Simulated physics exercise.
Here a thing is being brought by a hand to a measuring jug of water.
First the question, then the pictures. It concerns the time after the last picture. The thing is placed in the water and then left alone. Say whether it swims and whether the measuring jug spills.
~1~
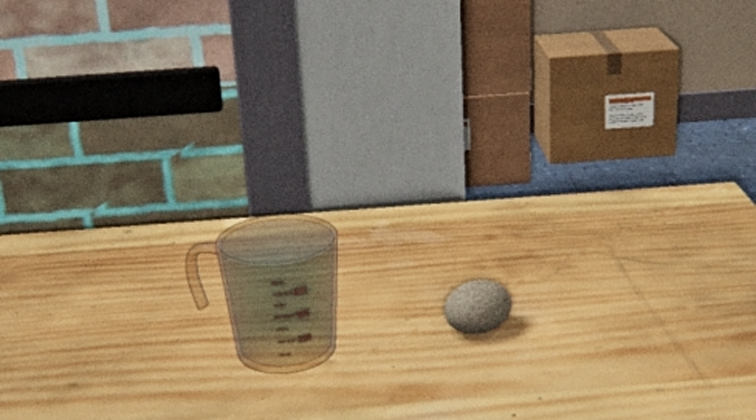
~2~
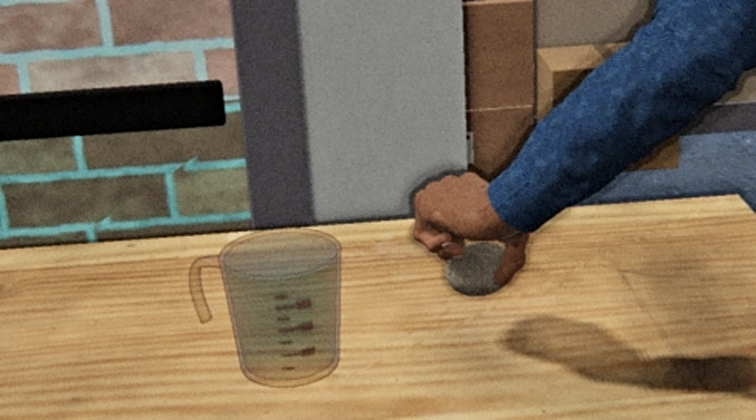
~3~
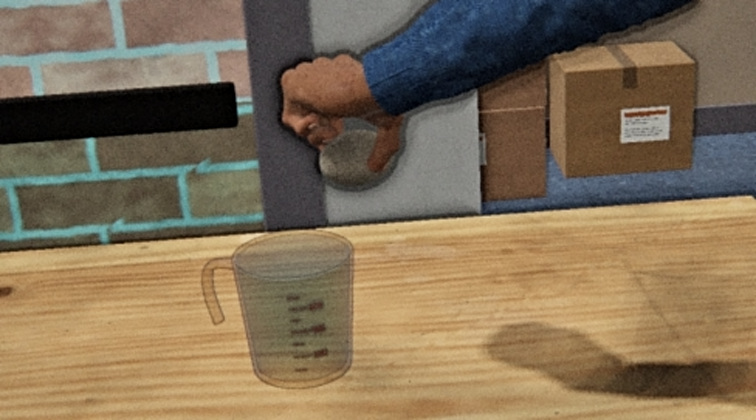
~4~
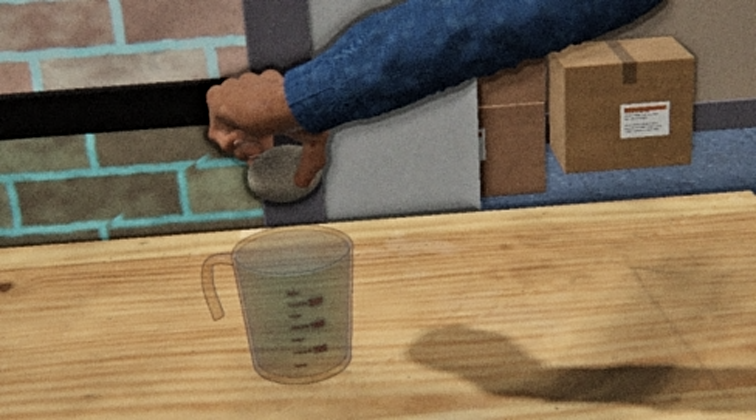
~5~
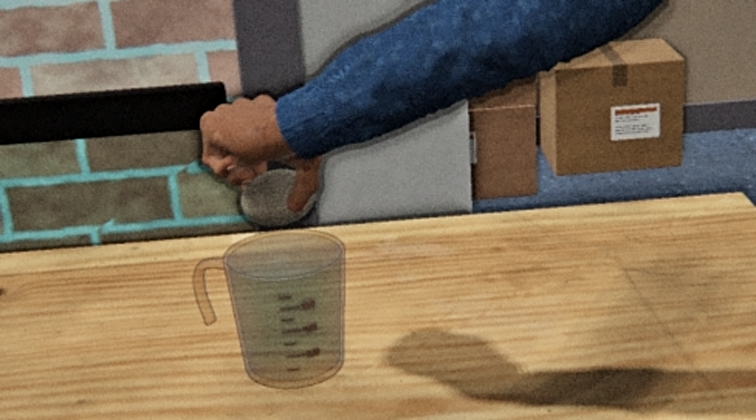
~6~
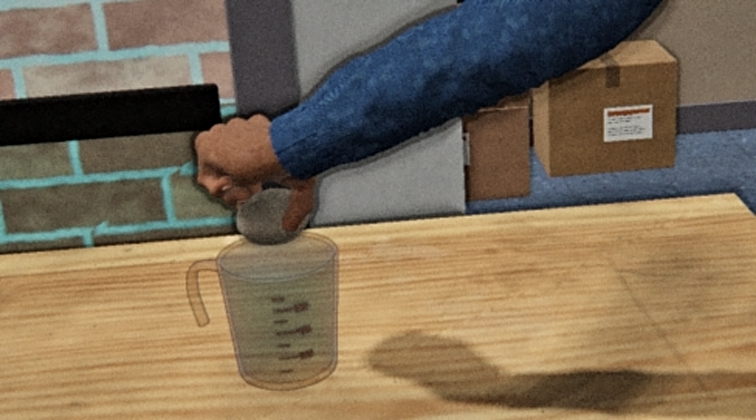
Water: It's going to drop down; measuring jug: It's going to slop over the edge.
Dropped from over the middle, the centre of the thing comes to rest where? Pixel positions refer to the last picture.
My best guess is around (285, 337).
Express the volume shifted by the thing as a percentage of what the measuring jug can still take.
About 240 %.
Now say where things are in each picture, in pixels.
In the first picture, the stone lies on the top at (478, 307); measuring jug (282, 291) nearly full.
In the second picture, a hand picks up the stone at (480, 269); measuring jug nearly full, surface at (280, 256).
In the third picture, the stone is carried over at (357, 158); measuring jug (298, 307) nearly full.
In the fourth picture, the stone is above the measuring jug at (285, 173); measuring jug nearly full, surface at (293, 253).
In the fifth picture, the stone comes down at (278, 197); measuring jug (289, 306) nearly full.
In the sixth picture, the stone is just over the surface at (273, 217); measuring jug nearly full, surface at (278, 259).
Shortly, the stone enters the water; the measuring jug is full to the brim.
Then, the stone goes on down; the measuring jug is full to the brim; the top is wet.
At the finish, the stone is at the bottom; the measuring jug is full to the brim; the top is wet.
